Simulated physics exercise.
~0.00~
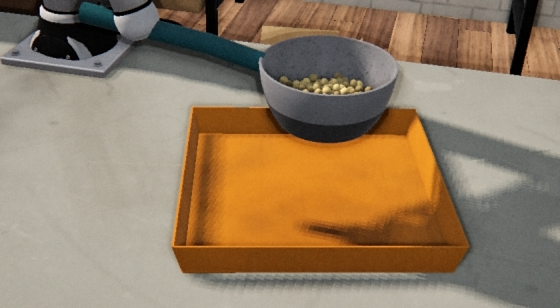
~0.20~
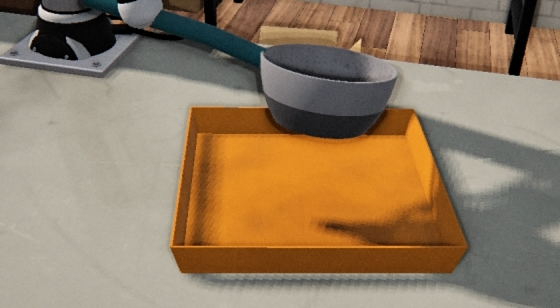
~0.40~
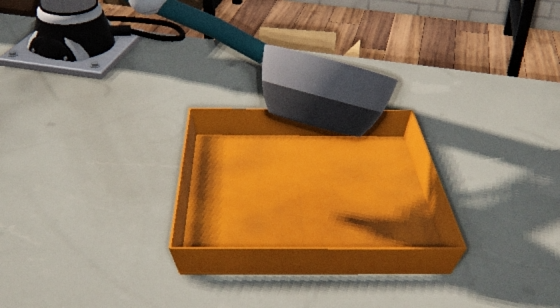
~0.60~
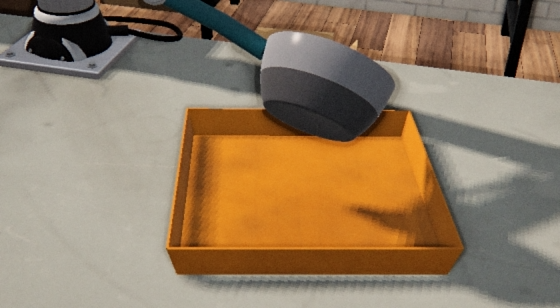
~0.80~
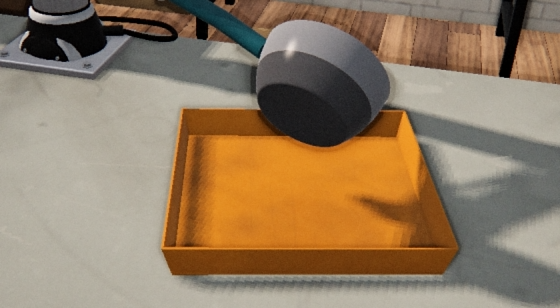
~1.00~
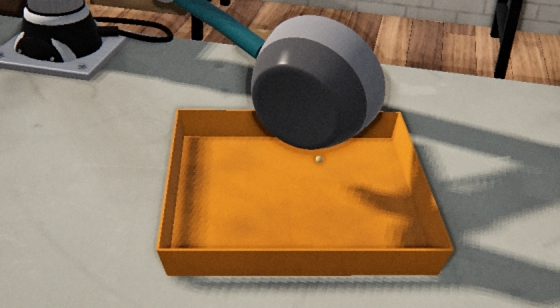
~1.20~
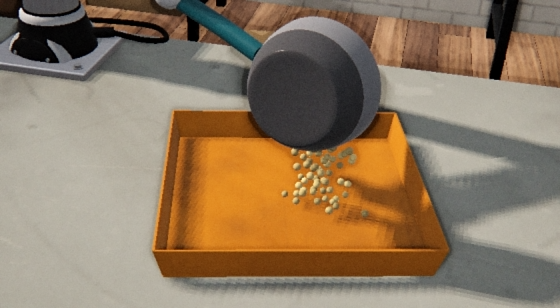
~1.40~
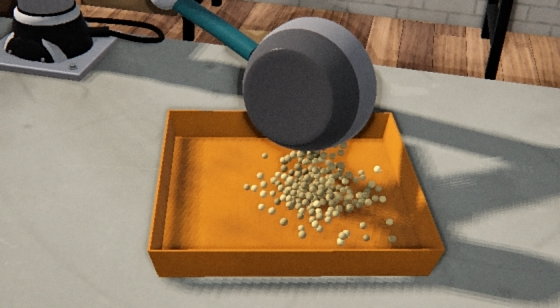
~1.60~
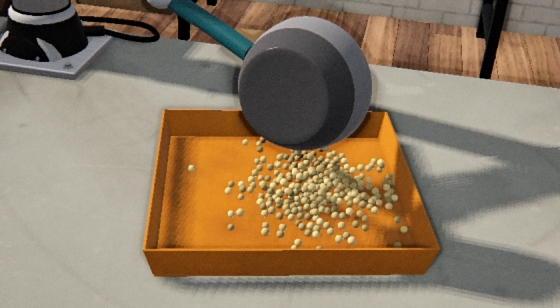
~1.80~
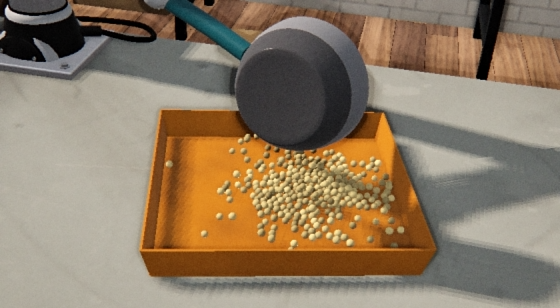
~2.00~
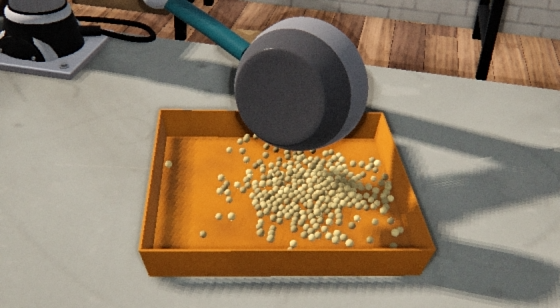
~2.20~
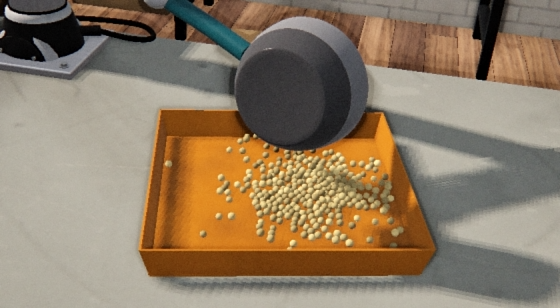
To begin with, a grey bowl-shaped ladle with a teal handle sits upright above the far edge of an orange tray, holding pale round soya beans. The ladle tips toward the tray, hiding the beans from sight, and keeps turning until its dark underside faces the viewer. A single bean drops first, then a loose cluster spills out after it. The flow thickens into a heap that spreads across the tray, while the view pans slightly right. Finally the ladle stays tipped over and the beans lie still, gathered mostly toward the right with a few strays at left.
